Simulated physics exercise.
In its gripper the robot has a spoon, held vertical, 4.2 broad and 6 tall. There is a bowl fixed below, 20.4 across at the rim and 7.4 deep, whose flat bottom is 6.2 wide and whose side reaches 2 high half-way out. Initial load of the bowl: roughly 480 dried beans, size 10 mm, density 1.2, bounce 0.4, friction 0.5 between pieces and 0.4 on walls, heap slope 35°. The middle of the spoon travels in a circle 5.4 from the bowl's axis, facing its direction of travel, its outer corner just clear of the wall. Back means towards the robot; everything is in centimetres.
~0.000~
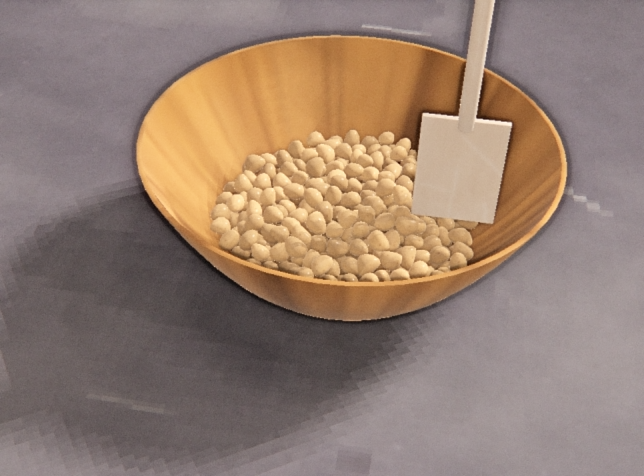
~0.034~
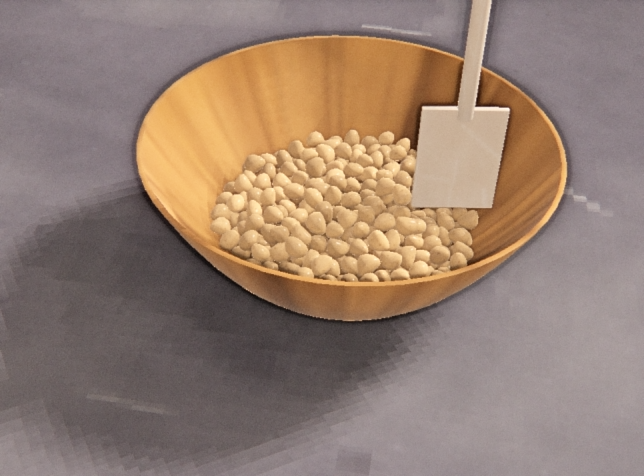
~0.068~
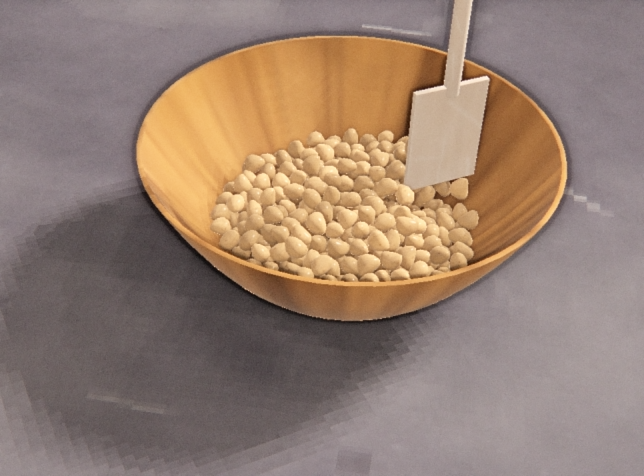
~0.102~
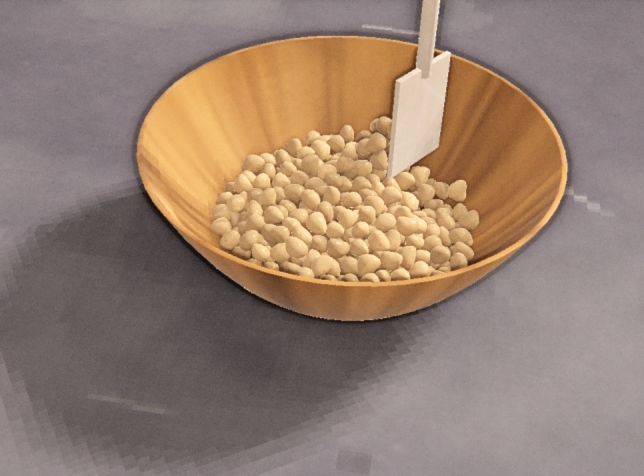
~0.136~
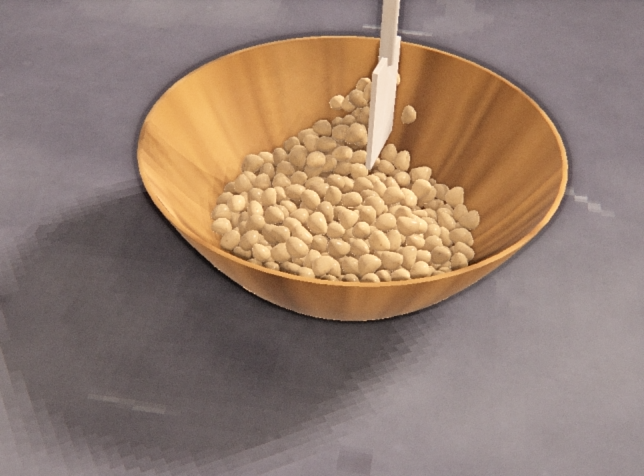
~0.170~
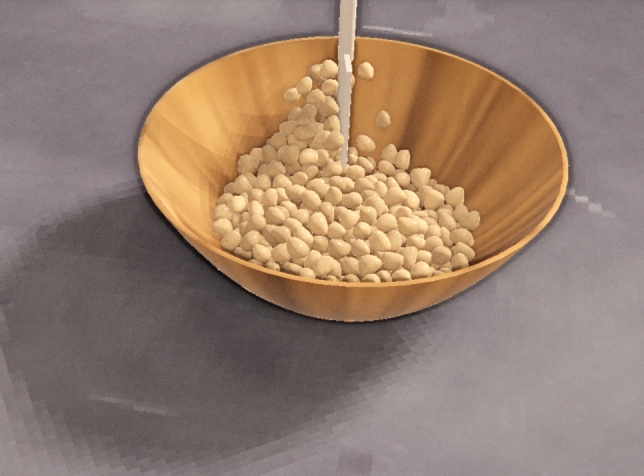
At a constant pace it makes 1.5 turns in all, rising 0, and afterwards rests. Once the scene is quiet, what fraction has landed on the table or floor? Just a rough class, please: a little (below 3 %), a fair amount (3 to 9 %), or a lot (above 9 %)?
A fair amount.
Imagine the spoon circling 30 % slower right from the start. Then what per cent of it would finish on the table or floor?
Estimated share: Near 0 %.
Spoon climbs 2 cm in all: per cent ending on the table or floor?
My guess is close to 0 per cent.
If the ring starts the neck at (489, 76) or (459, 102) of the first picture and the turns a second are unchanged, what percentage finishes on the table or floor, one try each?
Near 0 and 5 in a hundred, one try each.
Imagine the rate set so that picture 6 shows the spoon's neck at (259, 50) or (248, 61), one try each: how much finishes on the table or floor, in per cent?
Around 20 and 20 per cent respectively.
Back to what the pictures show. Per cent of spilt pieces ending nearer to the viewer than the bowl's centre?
Close to 50 in a hundred.
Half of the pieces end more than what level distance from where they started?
Some 2 cm.
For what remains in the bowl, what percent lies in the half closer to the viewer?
Roughly 55 per cent.
By 0.42 s, 272° round, highest piece 9 above the table; 471 in the bowl, 2 on the table or floor, 4 in flight or on the tool.
By 0.67 s, 82° round, highest piece 9 above the table; 458 in the bowl, 11 on the table or floor, 8 in flight or on the tool.
By 0.99 s, 180° round, highest piece 7 above the table; 454 in the bowl, 23 on the table or floor.
By 1.69 s, 180° round, highest piece 7 above the table; 454 in the bowl, 23 on the table or floor.
Final count, 454 in the bowl, 23 on the table or floor. That is 5 % on the table or floor.
